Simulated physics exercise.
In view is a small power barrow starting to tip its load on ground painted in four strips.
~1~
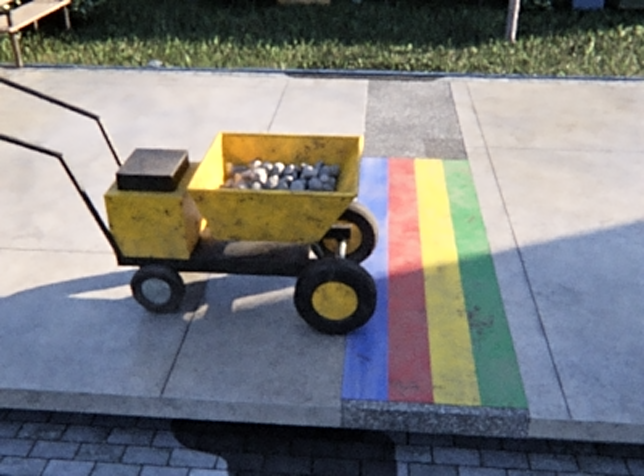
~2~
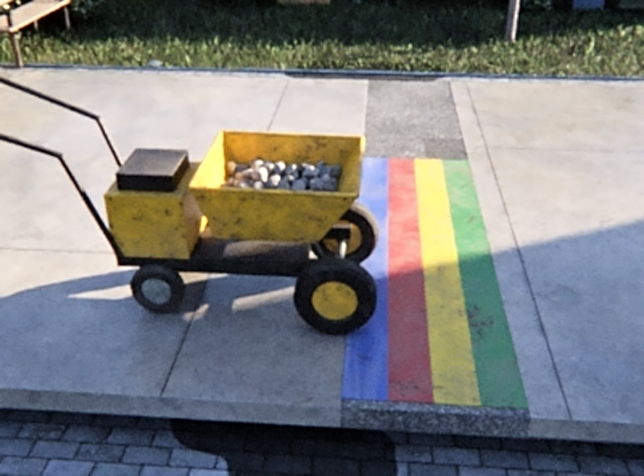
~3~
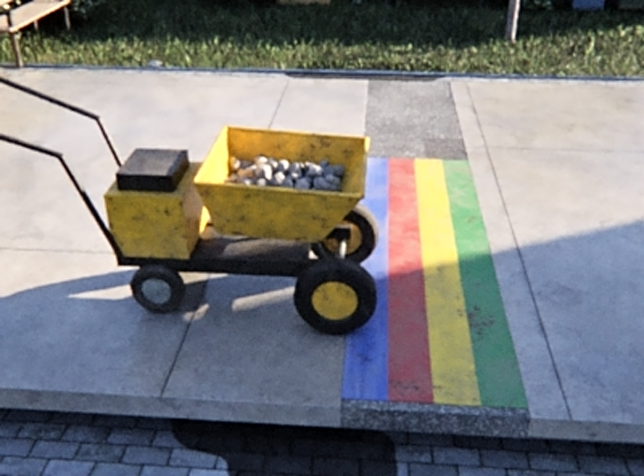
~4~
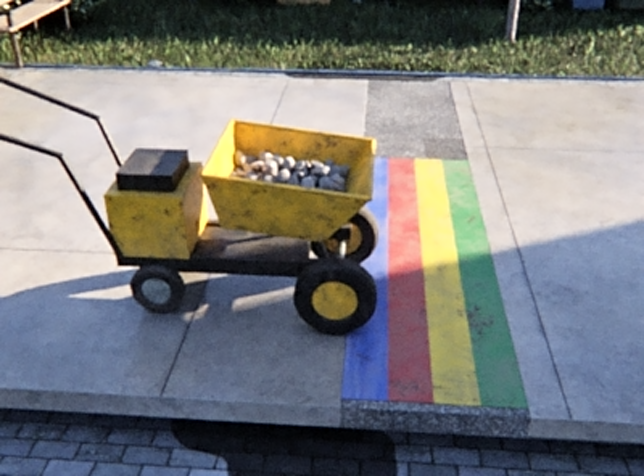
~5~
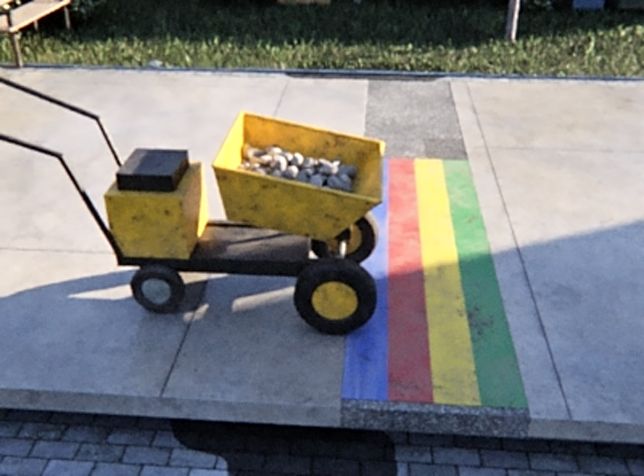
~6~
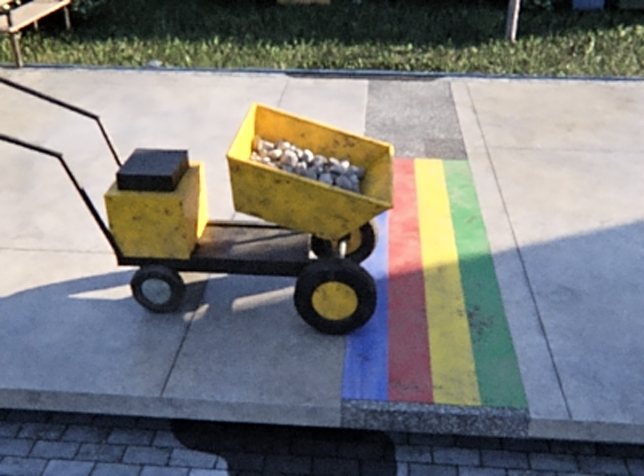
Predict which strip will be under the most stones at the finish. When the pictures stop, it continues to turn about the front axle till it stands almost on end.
I would say the green one.
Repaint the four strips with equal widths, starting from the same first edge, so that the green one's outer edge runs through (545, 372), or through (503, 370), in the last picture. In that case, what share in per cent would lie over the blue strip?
In order, 0 % and 0 %.
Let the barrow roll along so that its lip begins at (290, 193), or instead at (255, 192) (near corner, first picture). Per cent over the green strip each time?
You'd see around 10 per cent the first time and around 10 per cent the second.
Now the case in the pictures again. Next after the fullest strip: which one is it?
That would be the yellow strip, in second.
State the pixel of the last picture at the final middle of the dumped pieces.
I'd place the middle at about (485, 298).
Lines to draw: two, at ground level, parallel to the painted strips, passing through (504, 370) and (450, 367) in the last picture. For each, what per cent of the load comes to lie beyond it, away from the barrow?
Near 40 % and near 80 %, in that order.
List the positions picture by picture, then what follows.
In the first picture, lip of the skip at (356, 196), level; top of the load at (286, 182), broken stones; blue strip at (366, 359); red strip at (409, 361); yellow strip at (453, 363); green strip at (496, 365).
In the second picture, lip of the skip at (357, 196), level; top of the load at (287, 181).
In the third picture, lip of the skip at (362, 197), tipped barely; top of the load at (277, 184).
In the fourth picture, lip of the skip at (370, 199), tipped a little; top of the load at (273, 181).
In the fifth picture, lip of the skip at (380, 202), tipped a little; top of the load at (270, 173).
In the sixth picture, lip of the skip at (391, 207), tipped clearly; top of the load at (280, 167); blue strip at (366, 359); red strip at (409, 361); yellow strip at (453, 363); green strip at (496, 365).
Soon, skip tipped steeply; all in the skip.
A while on, skip tipped right over; nearly all in the skip; a stray few over the yellow strip; a stray few over the green strip.
Towards the end, skip tipped right over; about half in the skip; a small part over the yellow strip; about a third over the green strip; about a quarter off the paint.
Finally, skip tipped right over; a small part in the skip; none over the blue strip; a stray few over the red strip; about a quarter over the yellow strip; about a third over the green strip; about a quarter off the paint.
